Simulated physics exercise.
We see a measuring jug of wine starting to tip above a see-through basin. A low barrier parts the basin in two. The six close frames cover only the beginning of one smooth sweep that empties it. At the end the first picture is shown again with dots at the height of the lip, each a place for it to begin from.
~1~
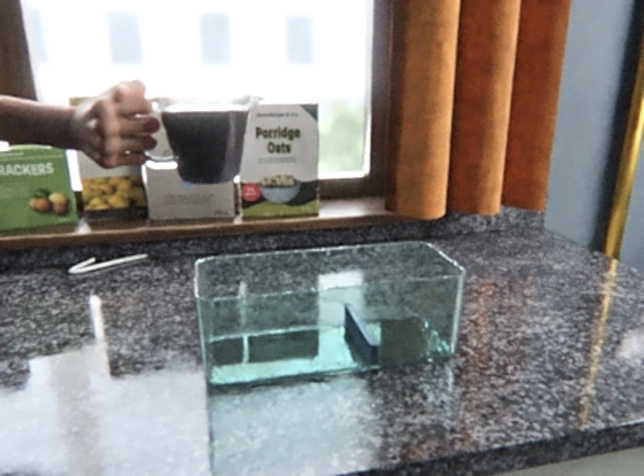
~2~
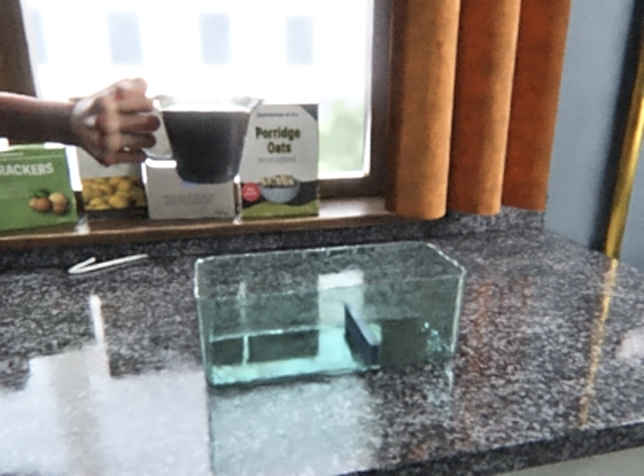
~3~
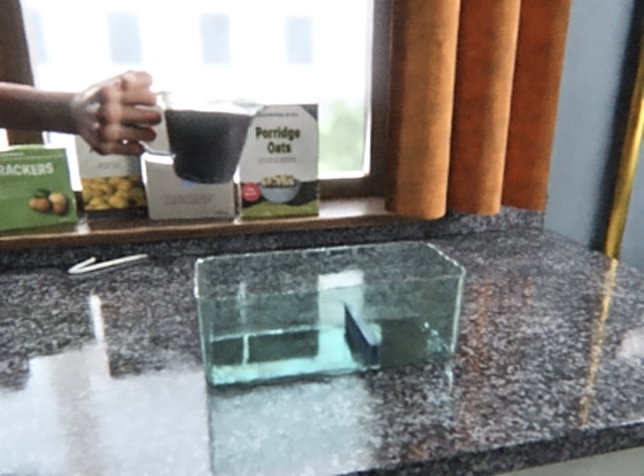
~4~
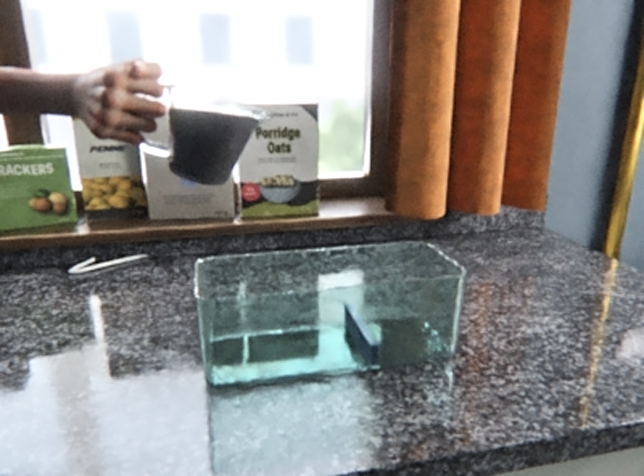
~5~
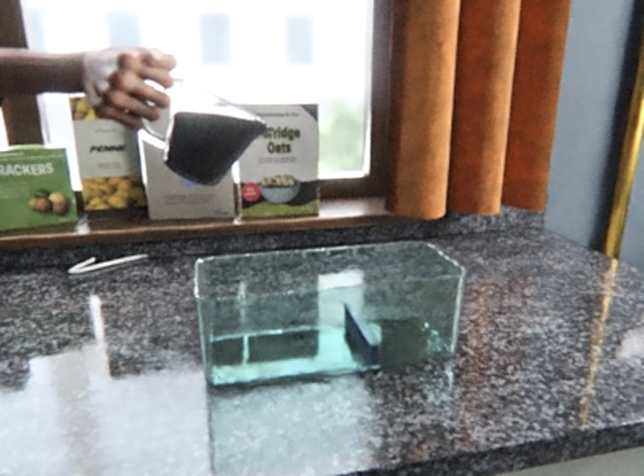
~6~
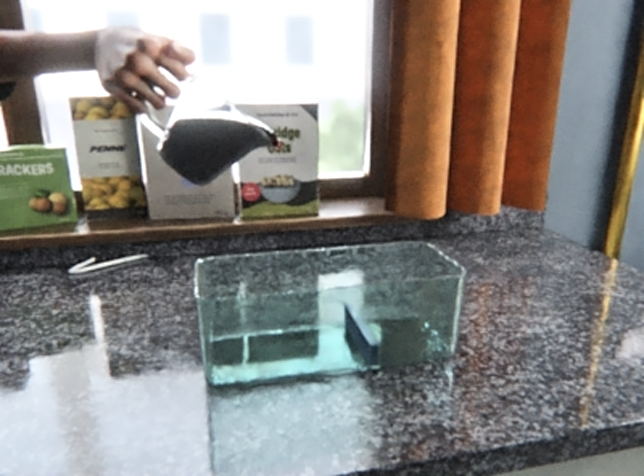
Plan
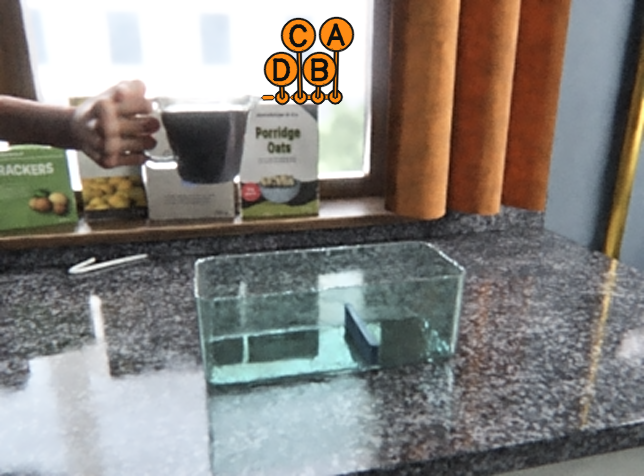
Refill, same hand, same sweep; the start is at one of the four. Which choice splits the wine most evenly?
Take B.
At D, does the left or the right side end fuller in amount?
More ends on the left.
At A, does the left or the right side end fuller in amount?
The right side.
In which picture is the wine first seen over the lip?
In picture 6.
On the marked copy, A at (335, 96); B at (317, 97); C at (300, 97); D at (282, 97).
Choosing A, about 17 % ends left of the wall and 79 % right of it; 3 % is lost outside.
Choosing B, about 52 % ends left of the wall and 44 % right of it; 3 % is lost outside.
Choosing C, about 78 % ends left of the wall and 18 % right of it; 3 % is lost outside.
Choosing D, about 83 % ends left of the wall and 9 % right of it; 8 % is lost outside.
